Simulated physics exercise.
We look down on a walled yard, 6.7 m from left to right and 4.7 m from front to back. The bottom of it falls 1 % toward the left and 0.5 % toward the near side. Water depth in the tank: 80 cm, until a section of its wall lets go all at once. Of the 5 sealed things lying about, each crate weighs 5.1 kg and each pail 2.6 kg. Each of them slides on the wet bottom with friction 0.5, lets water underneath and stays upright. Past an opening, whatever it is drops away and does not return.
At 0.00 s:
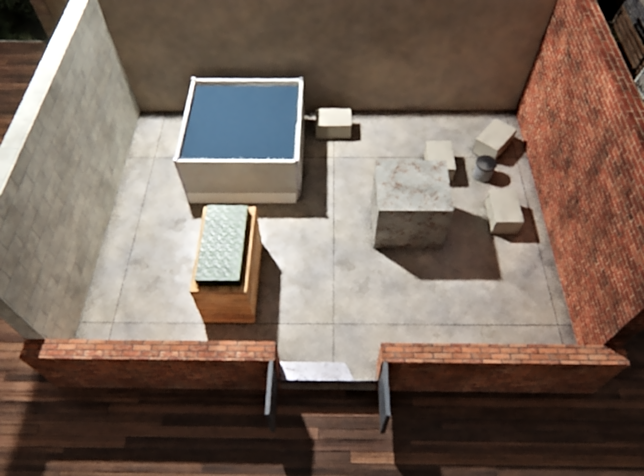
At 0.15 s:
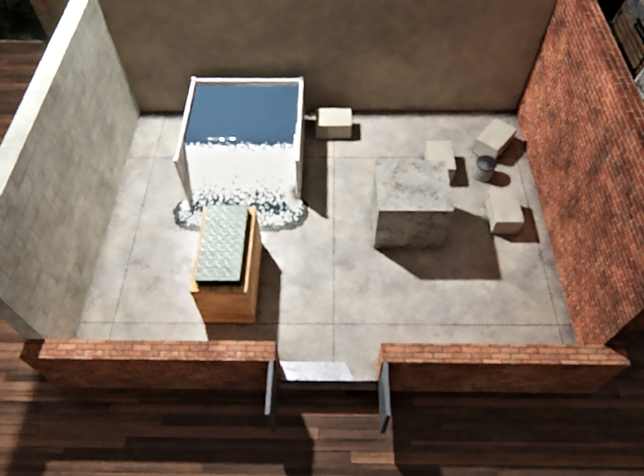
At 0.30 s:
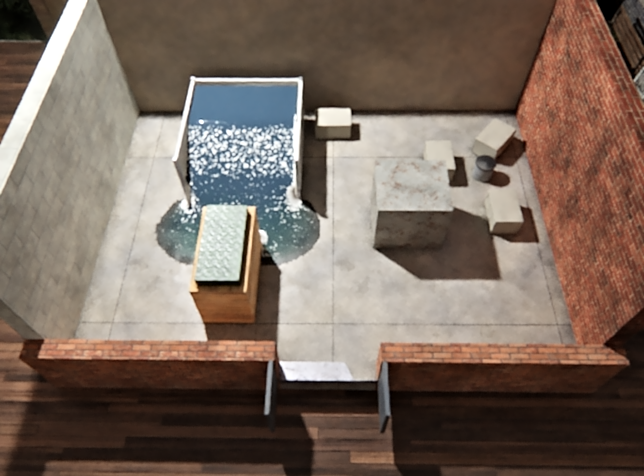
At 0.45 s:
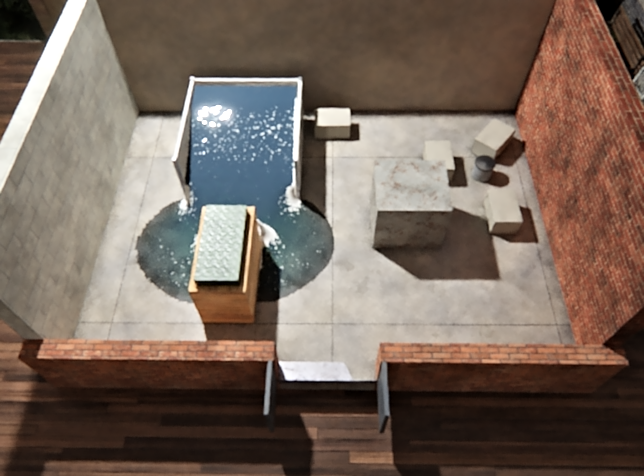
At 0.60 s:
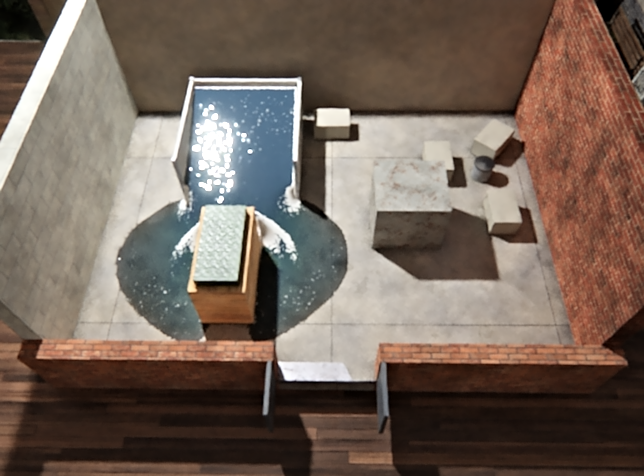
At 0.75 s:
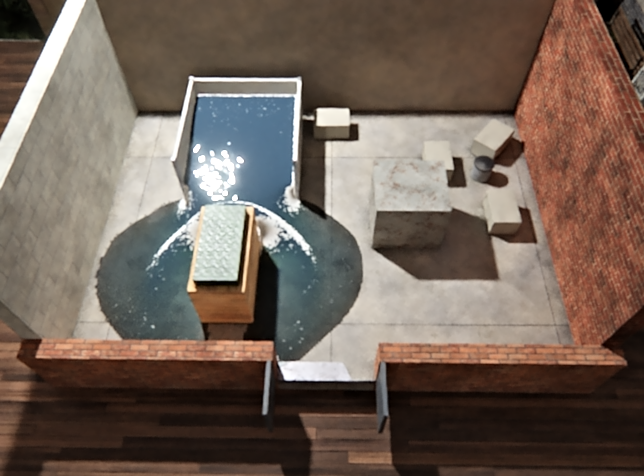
Water pouring from the open near side of a white-walled tank, spreading around a wooden block across a walled yard's pale floor.
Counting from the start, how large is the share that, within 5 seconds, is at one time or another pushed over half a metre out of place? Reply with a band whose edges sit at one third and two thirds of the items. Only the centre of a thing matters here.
Band: One third to two thirds.
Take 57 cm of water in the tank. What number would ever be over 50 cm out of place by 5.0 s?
Then the count would be 0.
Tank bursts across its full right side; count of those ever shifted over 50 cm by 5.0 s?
In that case 5 of them.
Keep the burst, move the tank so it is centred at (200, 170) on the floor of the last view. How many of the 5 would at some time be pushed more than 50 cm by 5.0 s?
The answer would then be 1.
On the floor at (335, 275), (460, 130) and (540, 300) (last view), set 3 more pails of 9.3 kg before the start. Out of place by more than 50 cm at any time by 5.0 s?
Going through them, I'd say exceeds it, falls short and finally exceeds it.
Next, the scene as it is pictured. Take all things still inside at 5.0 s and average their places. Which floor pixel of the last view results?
(419, 148).
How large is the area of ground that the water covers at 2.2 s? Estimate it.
Roughly 18 m2 of it is wet.
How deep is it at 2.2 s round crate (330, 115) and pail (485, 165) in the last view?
0 and 0 cm.
After 1.1 s 0 of 5 are over 50 cm from their spots; 0 afloat.
After 2.2 s 0 of 5 are over 50 cm from their spots; 0 afloat.
After 3.5 s 0 of 5 are over 50 cm from their spots; 0 afloat.
After 5.0 s 3 of 5 are over 50 cm from their spots, and 3 have been at some point; 1 afloat.
